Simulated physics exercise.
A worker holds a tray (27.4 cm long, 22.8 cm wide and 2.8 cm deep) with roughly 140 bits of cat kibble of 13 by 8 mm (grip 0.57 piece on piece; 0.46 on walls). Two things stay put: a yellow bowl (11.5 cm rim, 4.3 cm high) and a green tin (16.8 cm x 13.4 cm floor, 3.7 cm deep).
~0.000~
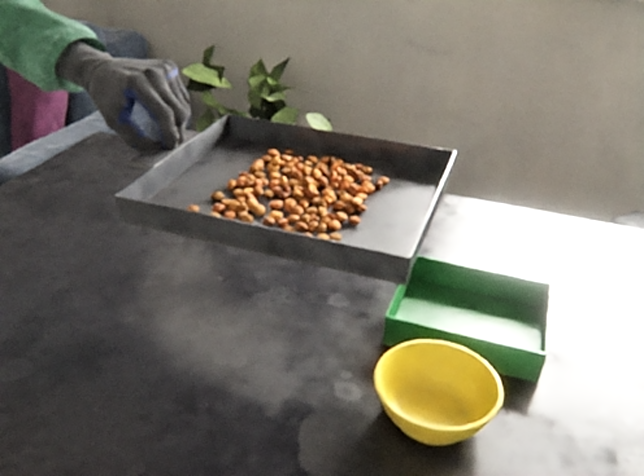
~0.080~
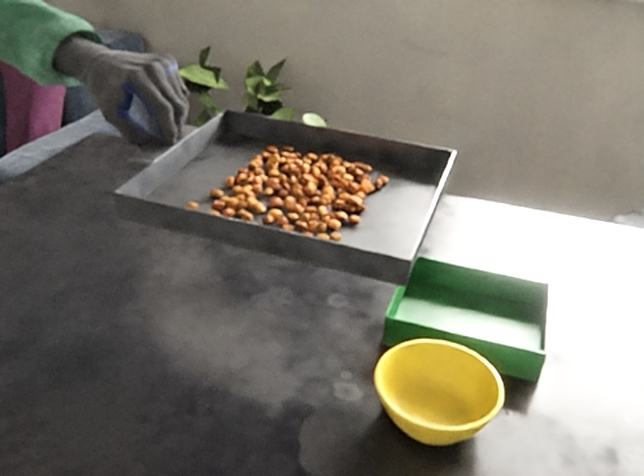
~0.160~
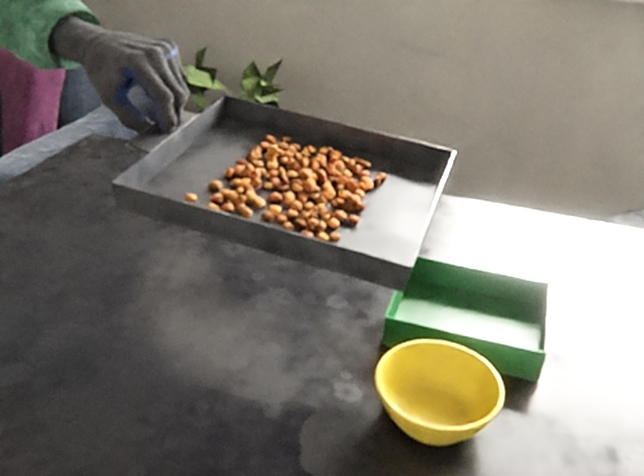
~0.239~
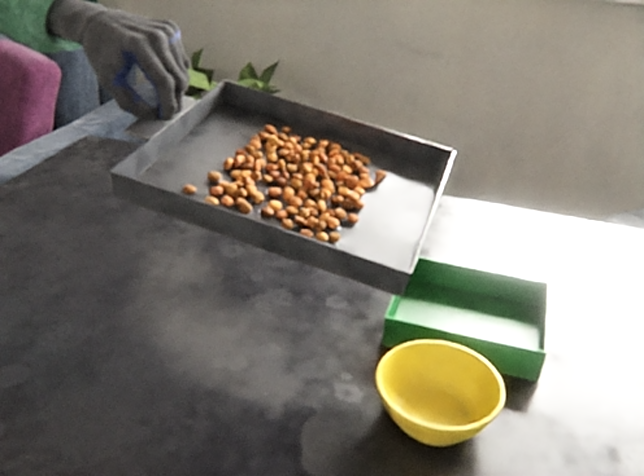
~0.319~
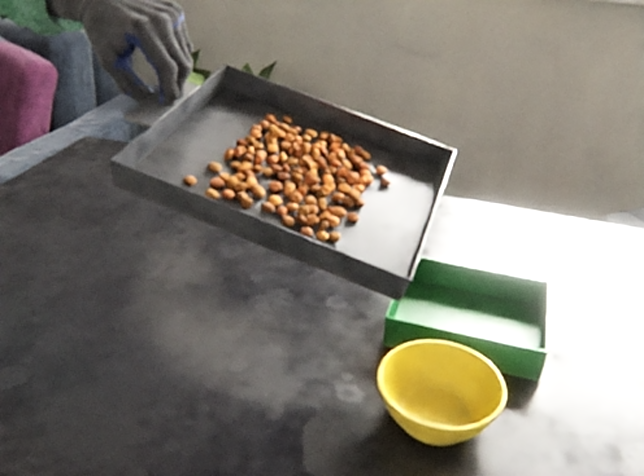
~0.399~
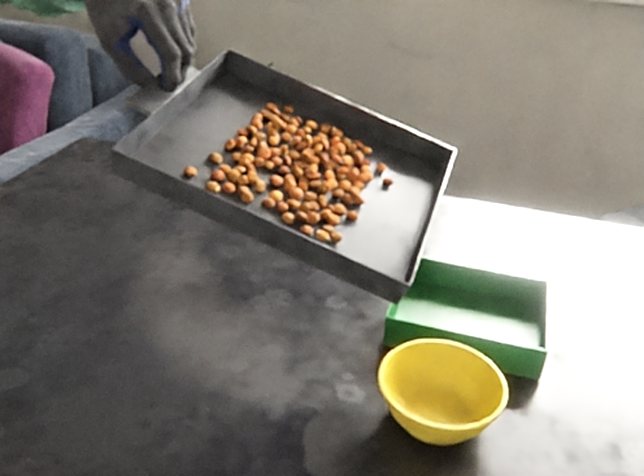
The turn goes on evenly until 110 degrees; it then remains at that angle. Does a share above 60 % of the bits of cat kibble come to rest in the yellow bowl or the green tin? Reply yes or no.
No.
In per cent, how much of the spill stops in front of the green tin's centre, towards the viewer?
Roughly 100 per cent.
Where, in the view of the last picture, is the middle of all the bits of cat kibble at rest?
I'd say close to (367, 379).
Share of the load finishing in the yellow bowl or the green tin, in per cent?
Share: Approx. 10 per cent.
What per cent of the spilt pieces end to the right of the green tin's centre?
I'd guess close to 0 in a hundred.
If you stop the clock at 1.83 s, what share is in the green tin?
By that moment: Close to 0 in a hundred.
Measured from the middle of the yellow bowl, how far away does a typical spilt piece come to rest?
Distance from centre: Approx. 10 cm.
Then, at 0.95 s, tilt 50 degrees; tray 100 %; middle of all pieces on or above the table near (374, 236).
After 1.41 s, tilt 76 degrees; tray 95 %; middle of all pieces on or above the table near (370, 251).
After 1.83 s, tilt 99 degrees; outside 20 %, tray 50 %, yellow bowl 5 %, in the air 20 %; middle of all pieces on or above the table near (368, 299).
After 2.23 s, tilt 110 degrees; outside 85 %, tray 5 %, yellow bowl 5 %, green tin 5 %; middle of all pieces on or above the table near (371, 376).
By 3.0 s all is still; outside 90 %, yellow bowl 5 %, green tin 5 %.
